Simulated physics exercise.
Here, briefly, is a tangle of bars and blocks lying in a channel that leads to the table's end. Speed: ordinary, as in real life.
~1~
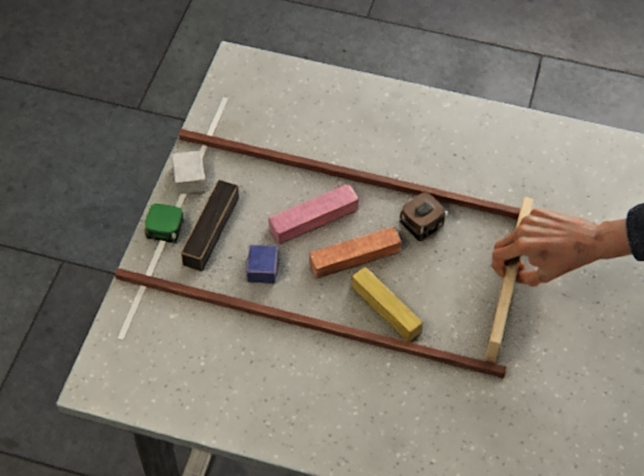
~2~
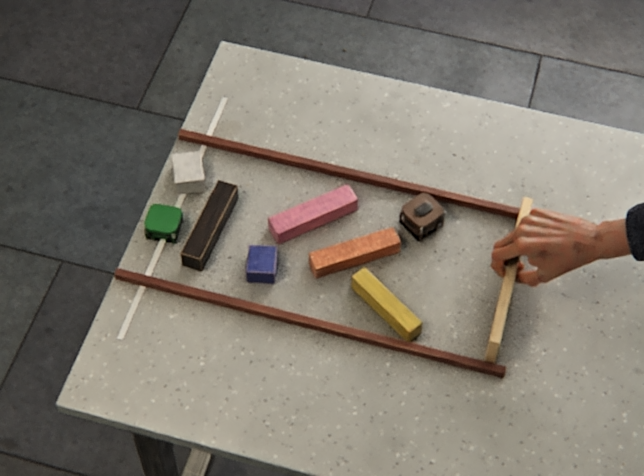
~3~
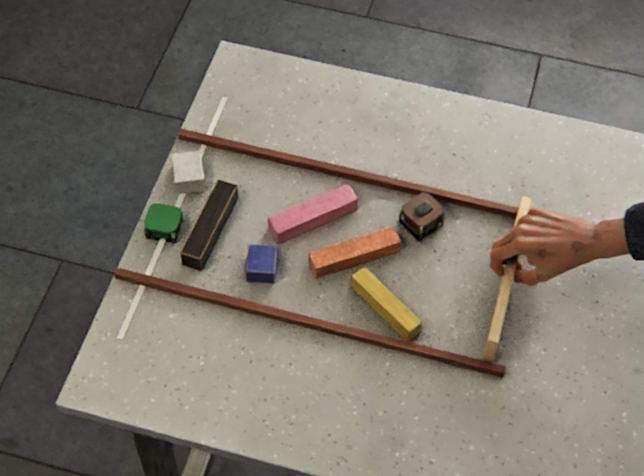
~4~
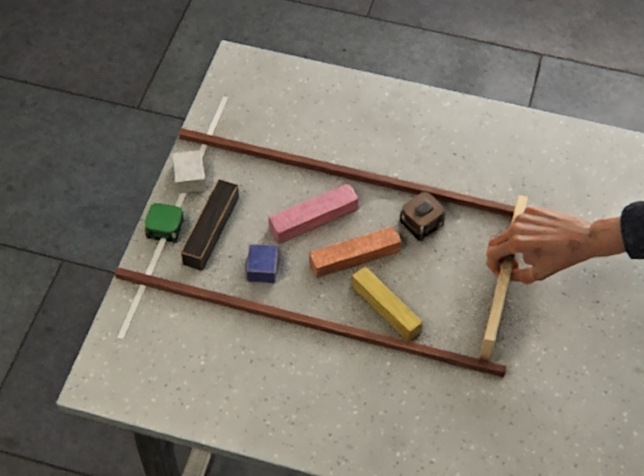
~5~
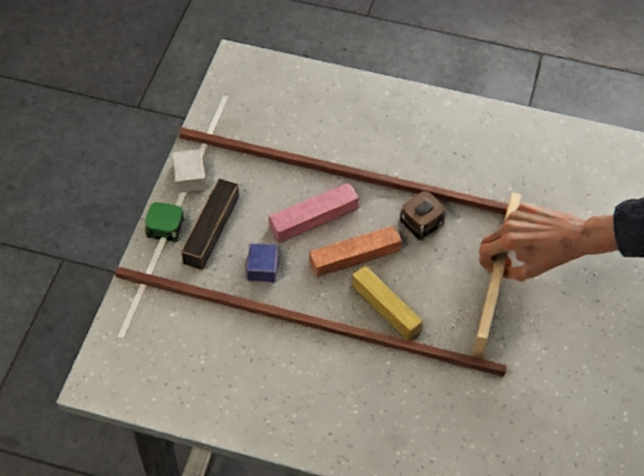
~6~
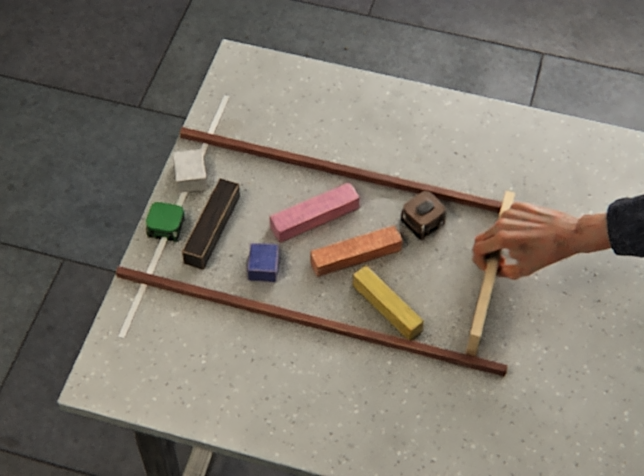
A hand slides a wooden board slightly left between two rails toward motionless coloured blocks and bars.
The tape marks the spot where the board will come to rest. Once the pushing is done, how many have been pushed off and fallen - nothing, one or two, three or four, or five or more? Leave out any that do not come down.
By then five or more have fallen.
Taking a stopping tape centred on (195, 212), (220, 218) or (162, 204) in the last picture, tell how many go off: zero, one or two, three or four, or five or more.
One after another: Three to four; just one or two; five or more.
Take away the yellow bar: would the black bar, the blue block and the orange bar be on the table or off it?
Black bar down, blue block down, orange bar still up.
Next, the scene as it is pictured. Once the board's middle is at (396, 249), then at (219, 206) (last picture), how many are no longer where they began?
3, then 8.
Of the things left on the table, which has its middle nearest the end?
The orange bar.
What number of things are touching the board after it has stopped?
In total, 2.
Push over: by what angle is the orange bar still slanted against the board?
I'd say it's about 0° out of line.
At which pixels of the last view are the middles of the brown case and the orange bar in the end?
Brown case: (181, 157); orange bar: (149, 204).
Soon after, none off yet; green case at rest near (165, 222); white block at rest near (190, 171); black bar at rest near (212, 223).
Then, none off yet; green case on its side near (122, 232); white block moved about its own width near (162, 158); black bar moved about its own width near (151, 210).
At rest, the number that fall off is five or more; fallen, pink bar, blue block, black bar, white block and green case.
